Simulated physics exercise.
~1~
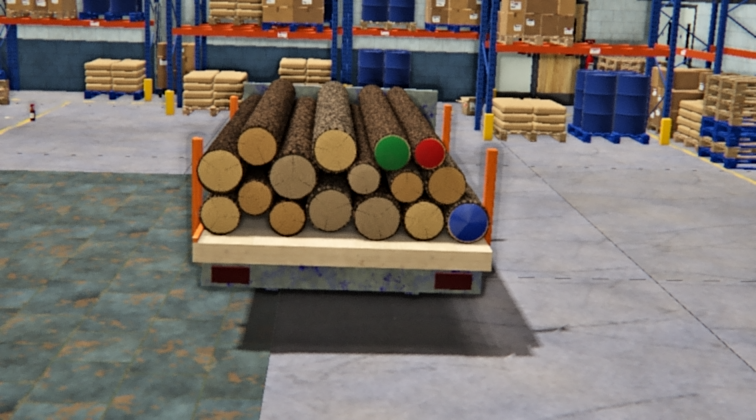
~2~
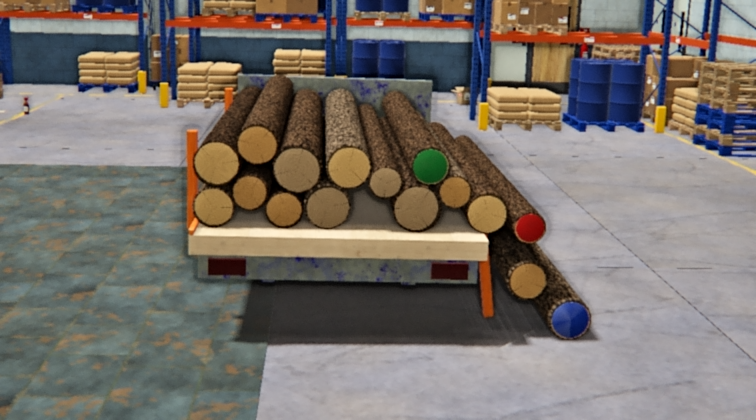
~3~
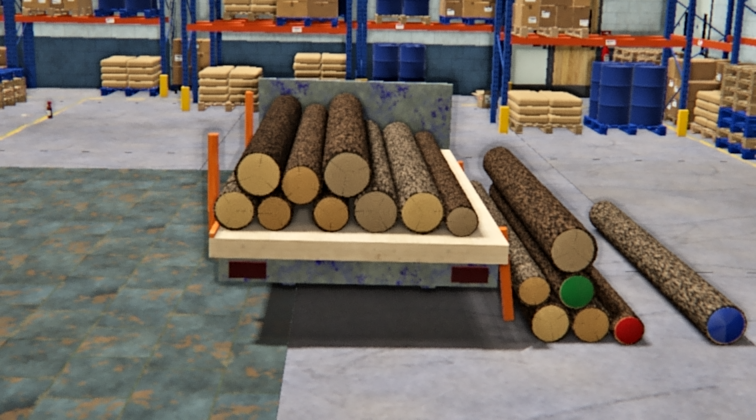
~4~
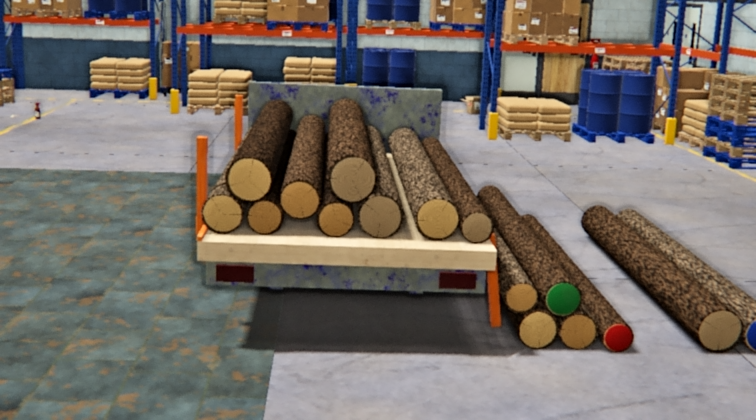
To begin with, a stack of logs, three with red, green and blue ends, sits on a low flatbed trailer between orange posts in a warehouse. The posts on the right swing down, and the blue log drops off that side while the red one slips over the edge and the green one shifts right. More logs follow, the red and green among them, landing in a heap beside the trailer as the blue one rolls farther right. Another plain log rolls away from the heap toward the blue one. Finally, several logs lie on the floor, while the rest remain on the deck.
